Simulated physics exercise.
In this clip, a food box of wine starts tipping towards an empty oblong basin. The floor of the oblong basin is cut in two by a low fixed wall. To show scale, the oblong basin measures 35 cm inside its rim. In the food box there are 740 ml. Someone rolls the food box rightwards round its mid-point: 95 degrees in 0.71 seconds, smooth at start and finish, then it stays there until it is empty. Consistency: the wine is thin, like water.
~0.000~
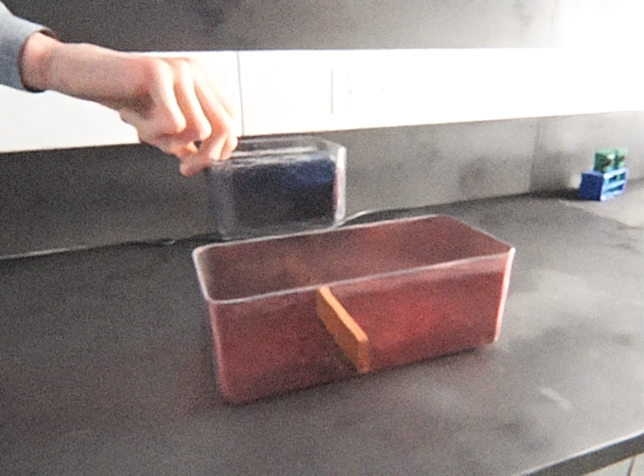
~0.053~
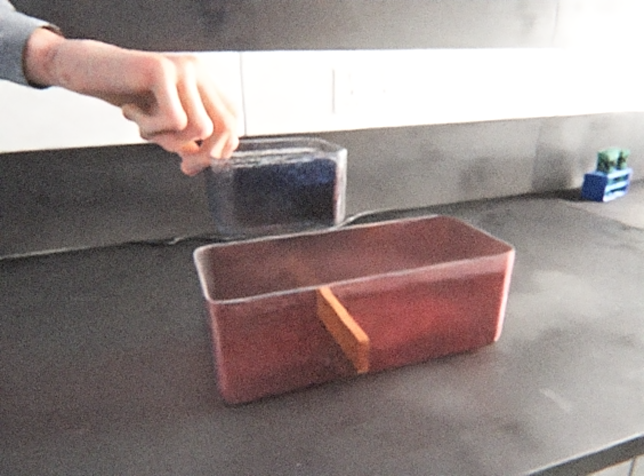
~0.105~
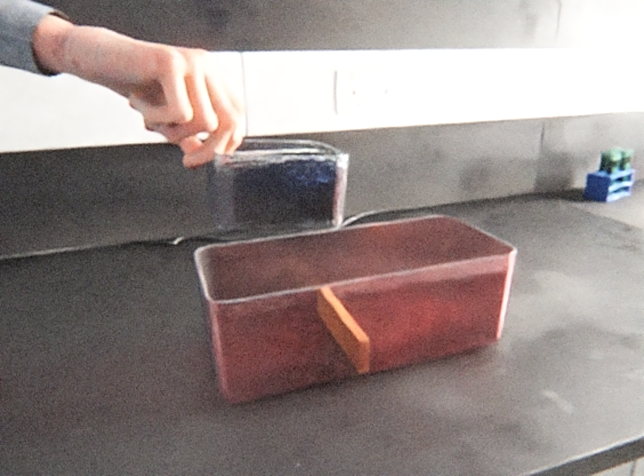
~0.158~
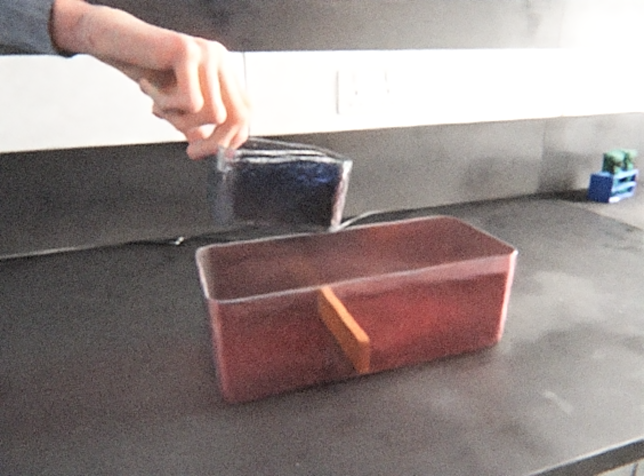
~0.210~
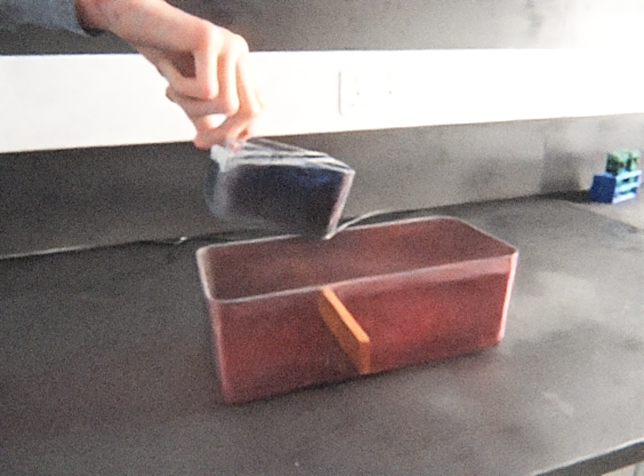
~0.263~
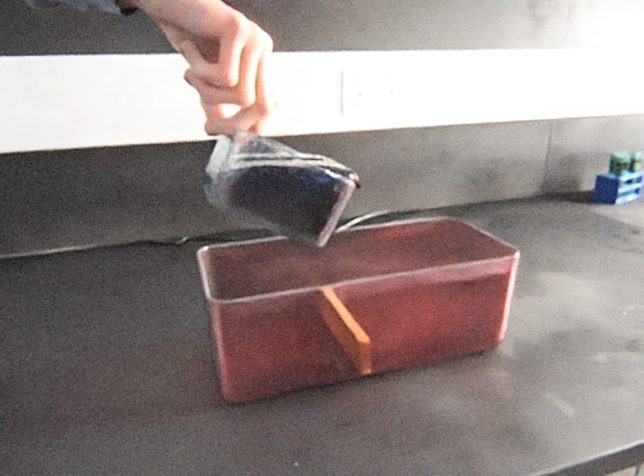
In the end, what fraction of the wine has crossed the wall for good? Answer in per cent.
In the end about 89 per cent has crossed for good.
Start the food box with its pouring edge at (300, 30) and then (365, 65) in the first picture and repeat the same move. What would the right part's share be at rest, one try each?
I'd say 80 percent on the first go, 90 percent on the next.
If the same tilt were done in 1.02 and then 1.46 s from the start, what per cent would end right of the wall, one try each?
Try 1: 90 %; try 2: 90 %.
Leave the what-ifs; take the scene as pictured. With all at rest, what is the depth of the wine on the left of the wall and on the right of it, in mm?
About 4 mm left, about 24 mm right.
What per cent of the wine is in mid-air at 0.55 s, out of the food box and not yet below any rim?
Near 28 per cent at that time.
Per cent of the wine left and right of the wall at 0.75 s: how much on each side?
7 per cent left and 80 right, roughly.
By 0.55 s the tilt is 83° and 34 per cent is still to pour, 0 is left of the wall and 39 right of it.
By 0.75 s the tilt is 95° and 10 per cent is still to pour, 7 is left of the wall and 79 right of it.
By 0.97 s the tilt is 95° and 3 per cent is still to pour, 7 is left of the wall and 88 right of it.
By 1.21 s the tilt is 95° and 2 per cent is still to pour, 9 is left of the wall and 89 right of it.
At rest 10 per cent lies left of the wall, 89 right of it and 1 outside.
